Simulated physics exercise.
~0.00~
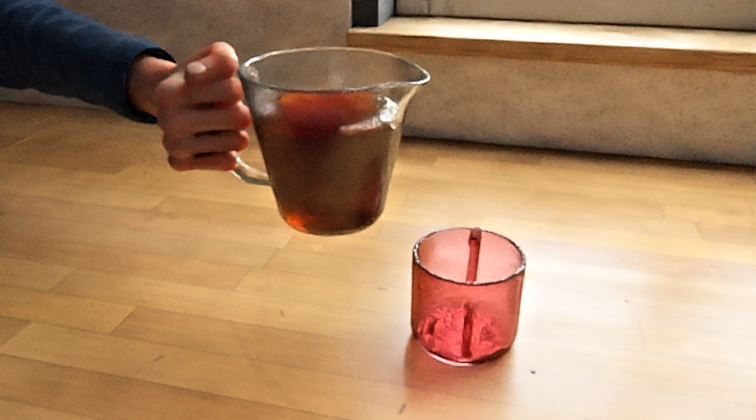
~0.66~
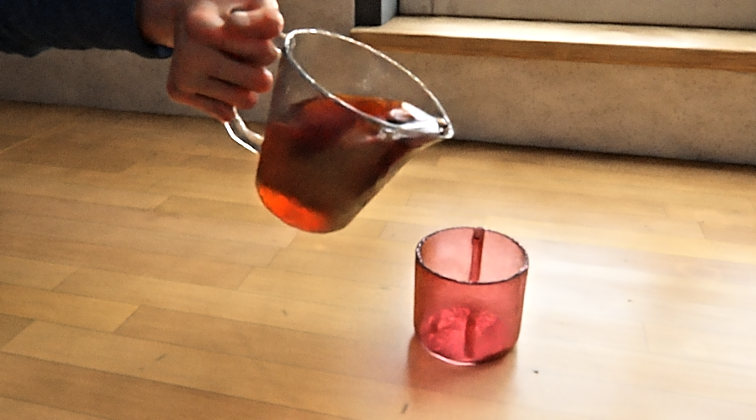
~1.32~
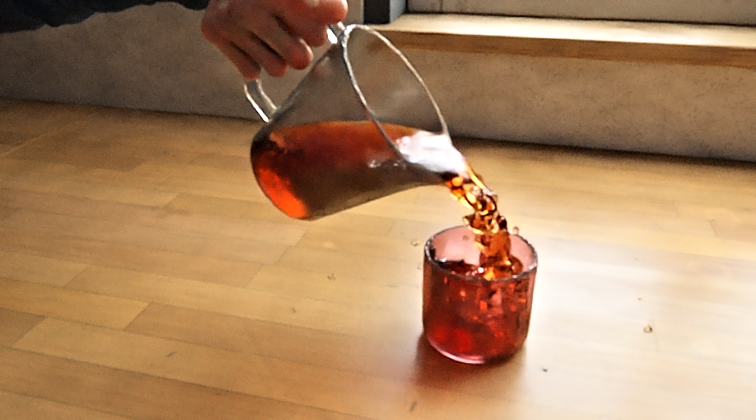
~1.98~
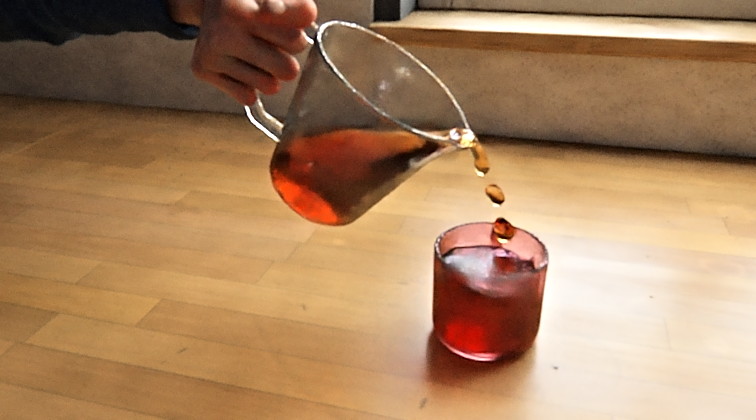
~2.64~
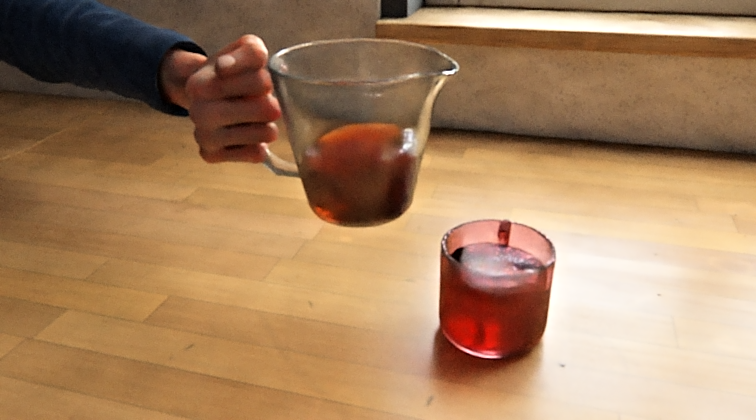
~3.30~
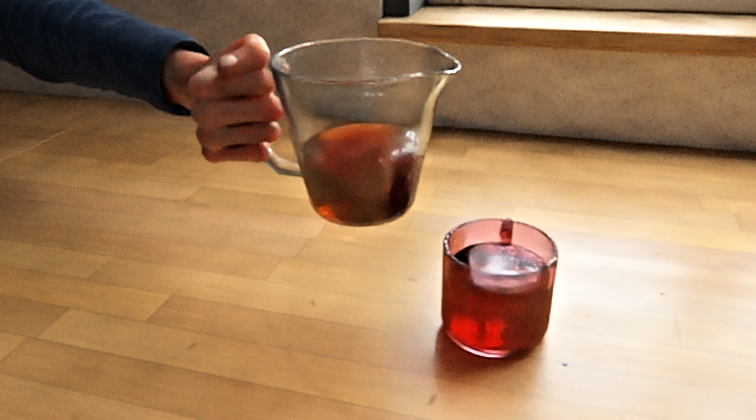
The clip opens with a hand at the left holding a clear, flared glass jug of reddish-brown tea above an empty, see-through red mug on a wooden worktop. The hand tips the jug to the right, bringing the tea toward its spout. Tea then pours in a rippling stream into the mug, and a few small drops scatter around it. As the jug begins to tilt back, the stream thins into separate drops while the view shifts slightly left. Finally, the hand holds the jug upright with some tea still inside, beside the mostly filled mug.
